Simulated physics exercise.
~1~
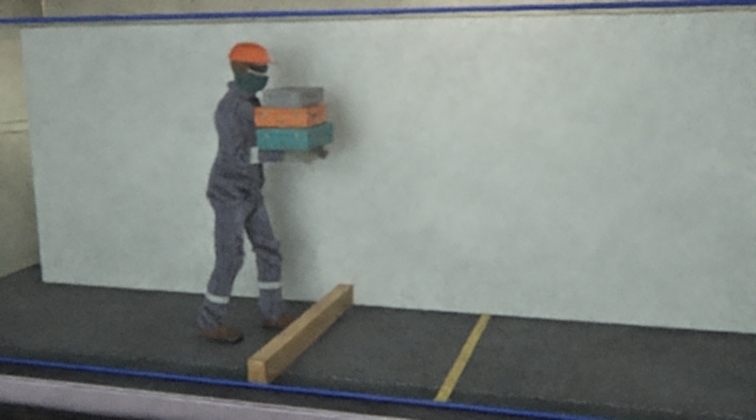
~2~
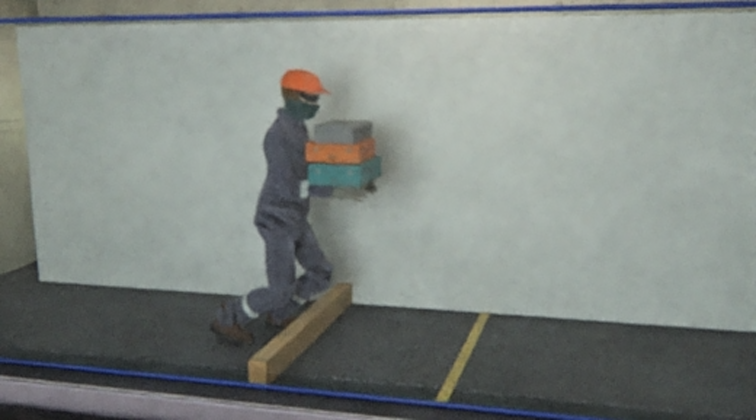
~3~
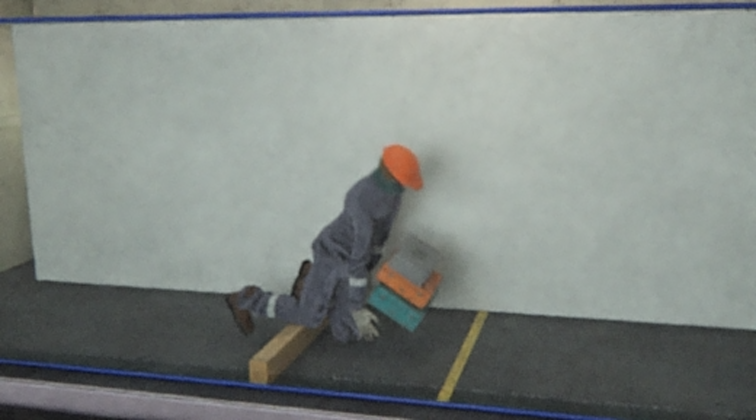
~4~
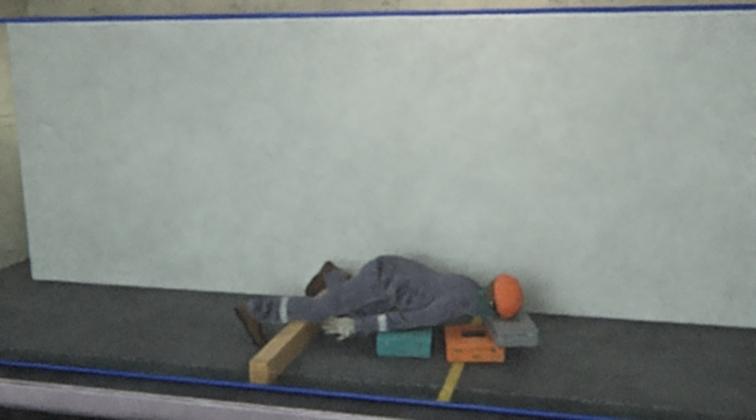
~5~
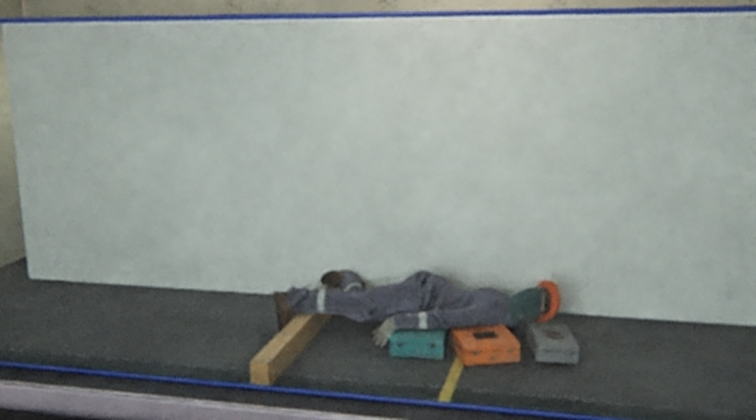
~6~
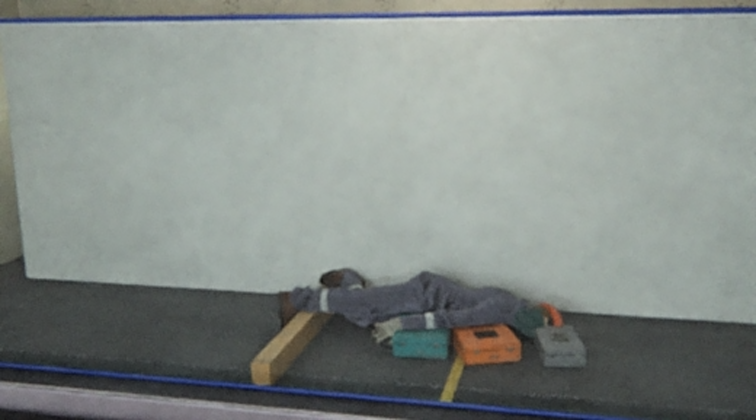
A worker carrying three toolboxes trips over a beam and falls flat past a yellow line.
